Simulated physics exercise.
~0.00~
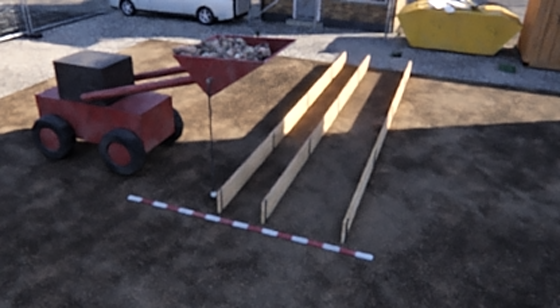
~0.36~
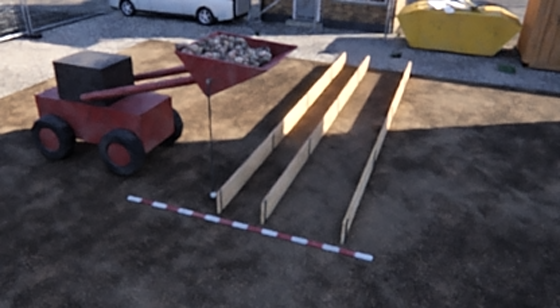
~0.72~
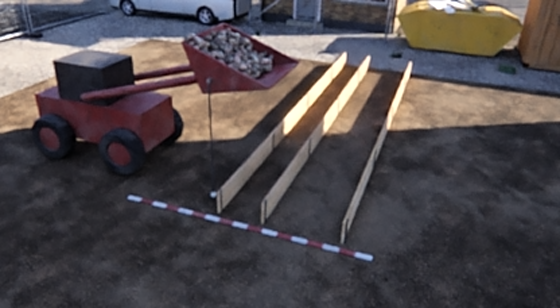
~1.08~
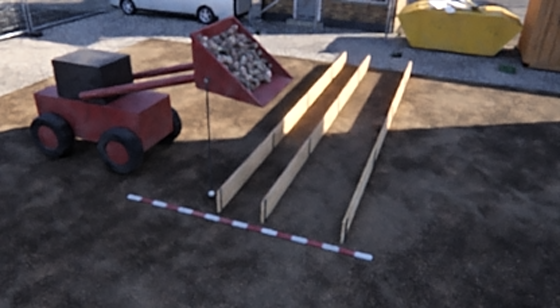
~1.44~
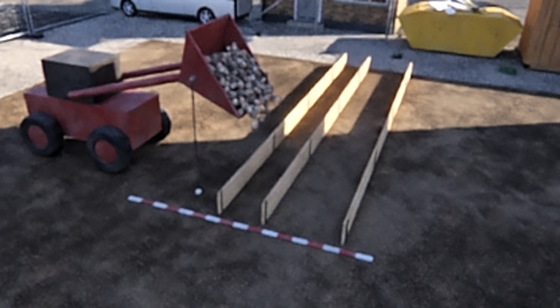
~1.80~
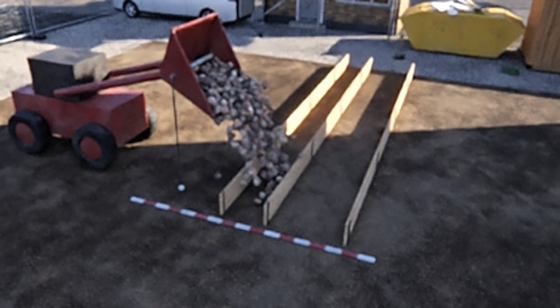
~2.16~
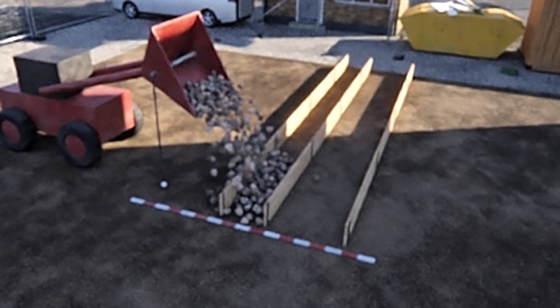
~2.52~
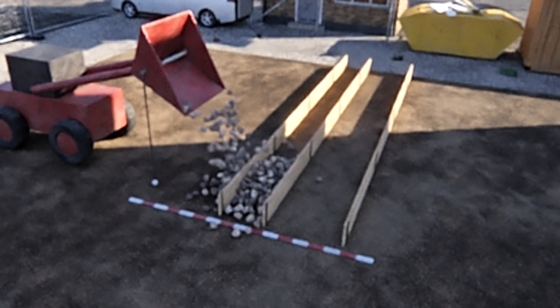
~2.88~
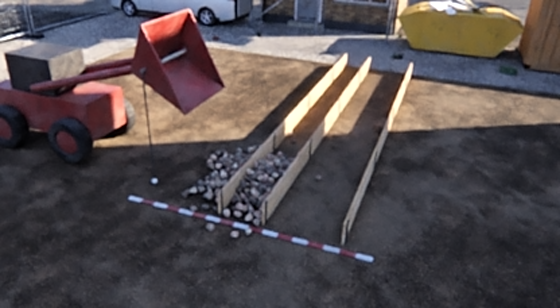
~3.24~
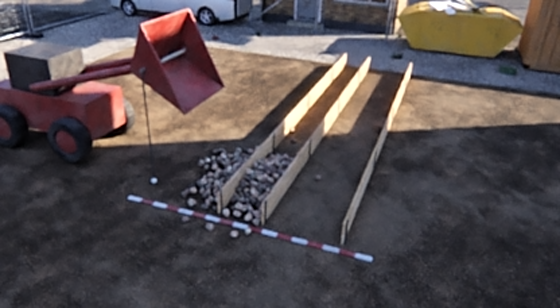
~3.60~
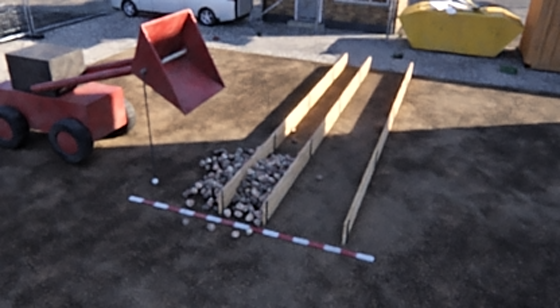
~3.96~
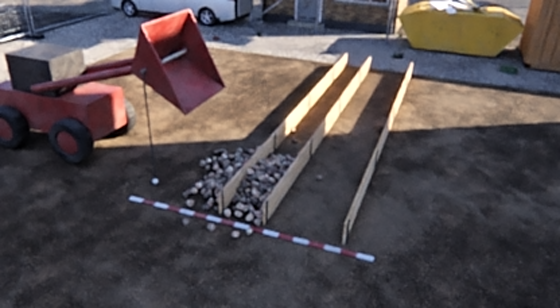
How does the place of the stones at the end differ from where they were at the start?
At the start the stones were up in the loader's raised bucket, and at the end they lay in a heap on the ground, partly between the two left boards and partly just to the left of them.
